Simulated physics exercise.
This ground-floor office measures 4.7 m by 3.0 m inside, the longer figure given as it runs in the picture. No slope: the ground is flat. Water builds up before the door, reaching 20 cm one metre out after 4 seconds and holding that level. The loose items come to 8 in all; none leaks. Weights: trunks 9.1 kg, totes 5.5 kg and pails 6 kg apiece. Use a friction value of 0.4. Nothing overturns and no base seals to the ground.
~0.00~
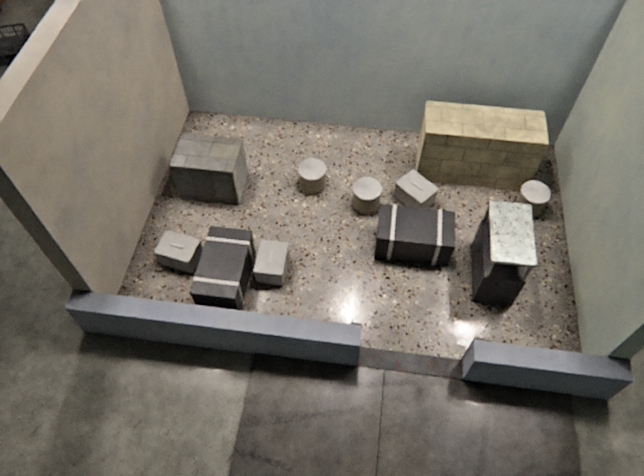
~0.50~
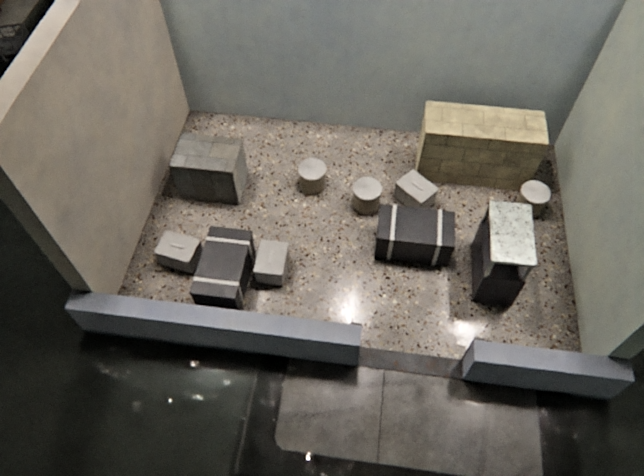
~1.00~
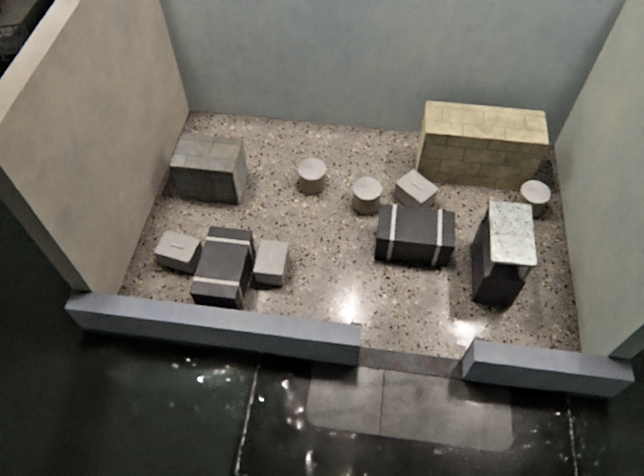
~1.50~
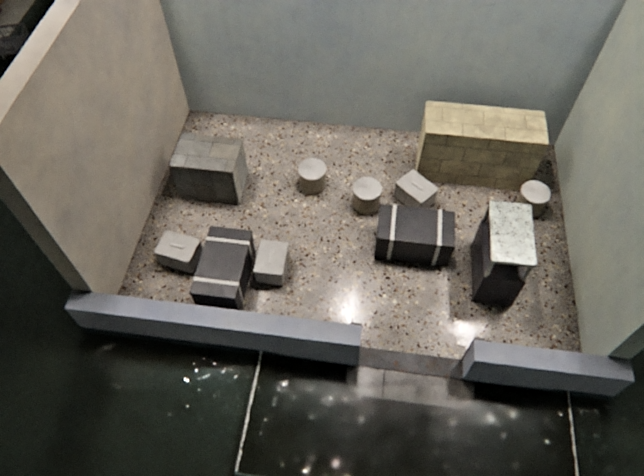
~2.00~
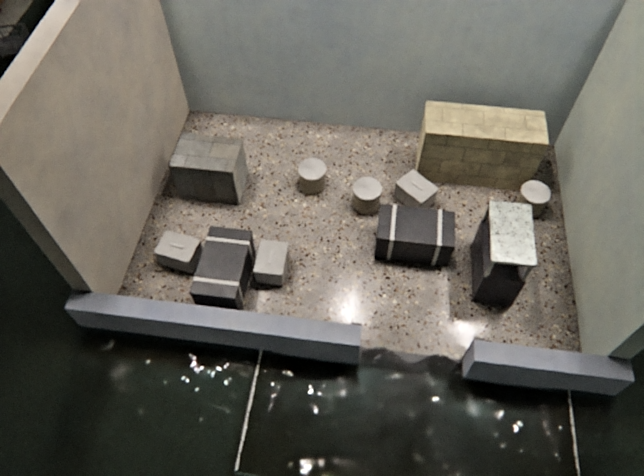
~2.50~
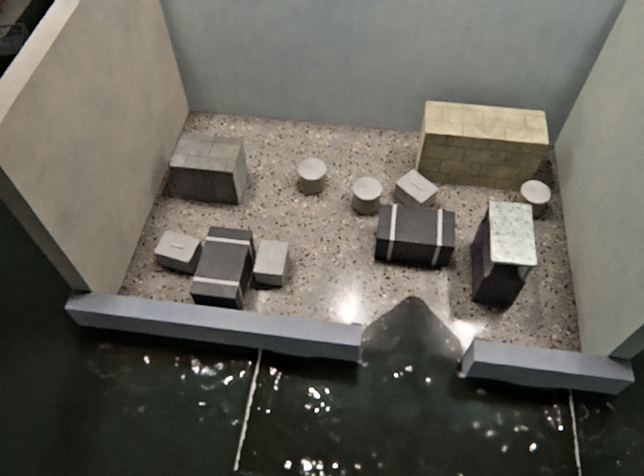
In a walled office with a speckled floor, open at the front, boxes, blocks and round pails stay still while dark water spreads over the paving outside, reaches the doorway gap and pushes a small tongue inside.
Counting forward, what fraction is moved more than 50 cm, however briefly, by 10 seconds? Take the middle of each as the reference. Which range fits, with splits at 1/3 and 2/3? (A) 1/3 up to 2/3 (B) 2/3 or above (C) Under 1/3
Answer: A.
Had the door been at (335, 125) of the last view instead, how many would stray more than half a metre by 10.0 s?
The answer would then be 6.
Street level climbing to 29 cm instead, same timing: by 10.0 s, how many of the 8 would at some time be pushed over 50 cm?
You'd get 7 in that case.
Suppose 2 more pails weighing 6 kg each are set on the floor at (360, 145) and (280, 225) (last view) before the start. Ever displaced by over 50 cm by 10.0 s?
Note: Item 1 exceeds the limit; item 2 stays inside the limit.
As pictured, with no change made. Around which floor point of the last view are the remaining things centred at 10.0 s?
It sits at about (270, 206).
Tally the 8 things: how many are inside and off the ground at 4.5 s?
I count 1.
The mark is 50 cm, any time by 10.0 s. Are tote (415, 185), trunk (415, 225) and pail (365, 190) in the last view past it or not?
Result, in turn: Exceeded / exceeded / exceeded.
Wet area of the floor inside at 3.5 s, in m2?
Roughly 2.0 m2 of it is wet.
After 3.5 s 0 of 8 are over 50 cm from their spots; 0 afloat.
After 4.5 s 0 of 8 are over 50 cm from their spots; 1 afloat.
After 7.0 s 4 of 8 are over 50 cm from their spots; 3 afloat.
After 10.0 s 5 of 8 are over 50 cm from their spots, and 5 have been at some point; 5 afloat.
